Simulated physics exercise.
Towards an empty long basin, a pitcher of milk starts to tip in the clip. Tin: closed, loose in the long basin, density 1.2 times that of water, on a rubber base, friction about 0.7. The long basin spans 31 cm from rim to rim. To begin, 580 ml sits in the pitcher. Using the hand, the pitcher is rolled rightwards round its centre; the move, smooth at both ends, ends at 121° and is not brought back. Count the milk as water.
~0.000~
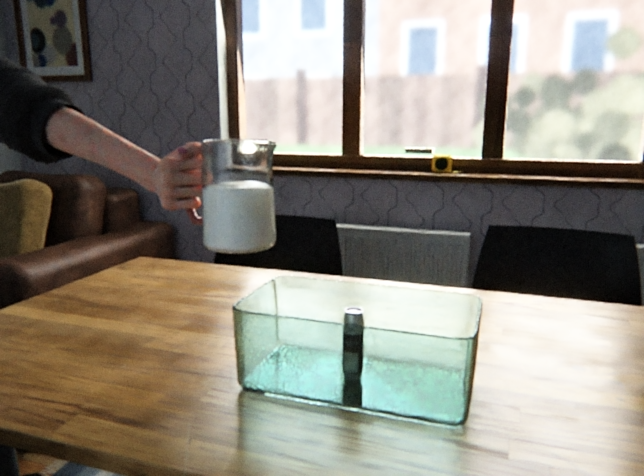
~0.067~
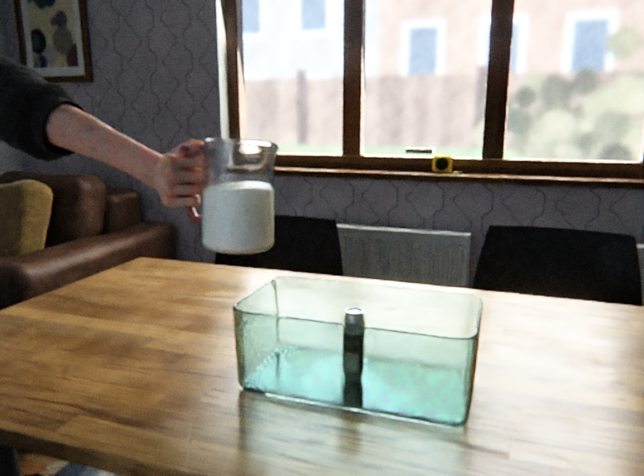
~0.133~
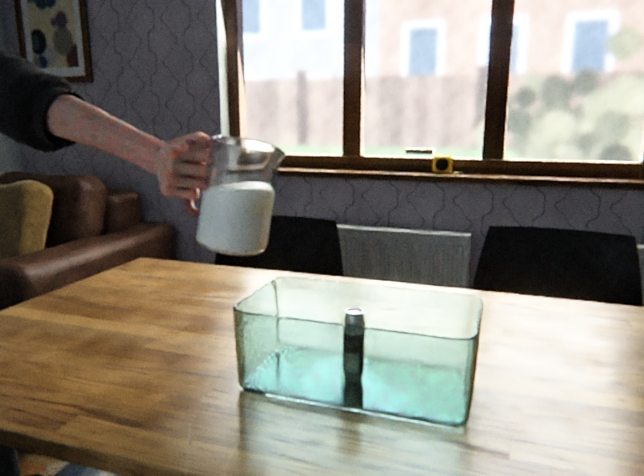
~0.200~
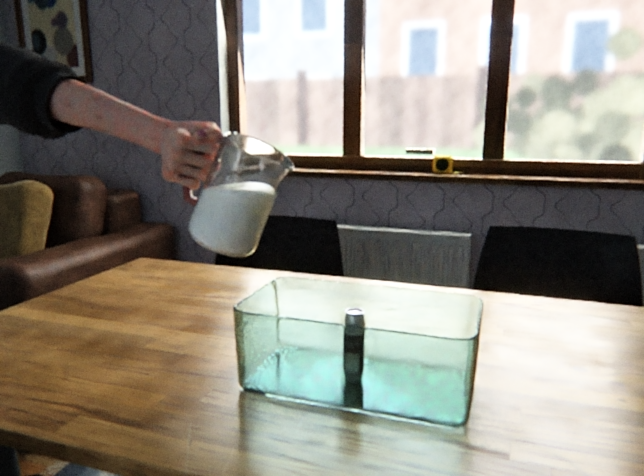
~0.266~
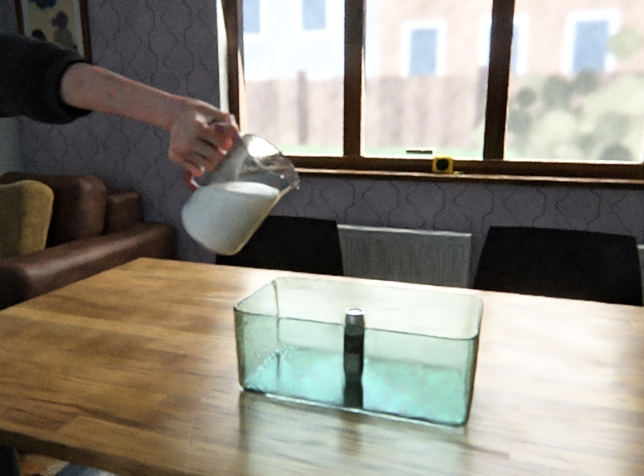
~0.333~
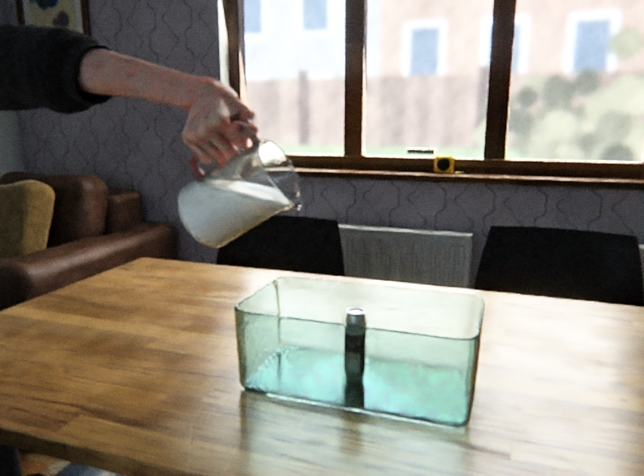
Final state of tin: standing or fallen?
Standing.
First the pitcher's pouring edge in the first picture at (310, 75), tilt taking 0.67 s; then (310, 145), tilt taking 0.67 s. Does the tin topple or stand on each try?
Run one: It does not tip. Run two: It tumbles.
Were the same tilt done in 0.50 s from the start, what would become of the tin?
Tips over.
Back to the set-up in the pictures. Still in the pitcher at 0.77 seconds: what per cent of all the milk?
I'd say some 10 per cent remains.
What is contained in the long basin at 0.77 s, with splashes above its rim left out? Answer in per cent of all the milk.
Near 80 in a hundred.
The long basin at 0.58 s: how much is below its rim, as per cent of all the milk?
I reckon close to 16 percent of it.
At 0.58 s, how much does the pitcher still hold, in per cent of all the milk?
Close to 58 percent of the liquid remains at that time.
Then, 0.58 s in, the tilt is 116° and 57 per cent is still to pour; the tin stands where it began.
Then, 0.77 s in, the tilt is 121° and 9 per cent is still to pour; the tin stands 1 cm from where it began.
Then, 0.96 s in, the tilt is 121° and 0 per cent is still to pour; the tin stands 1 cm from where it began.
Then, 1.17 s in, the tilt is 121° and 0 per cent is still to pour; the tin stands 1 cm from where it began.
Finally, the tin stands 1 cm from where it began.
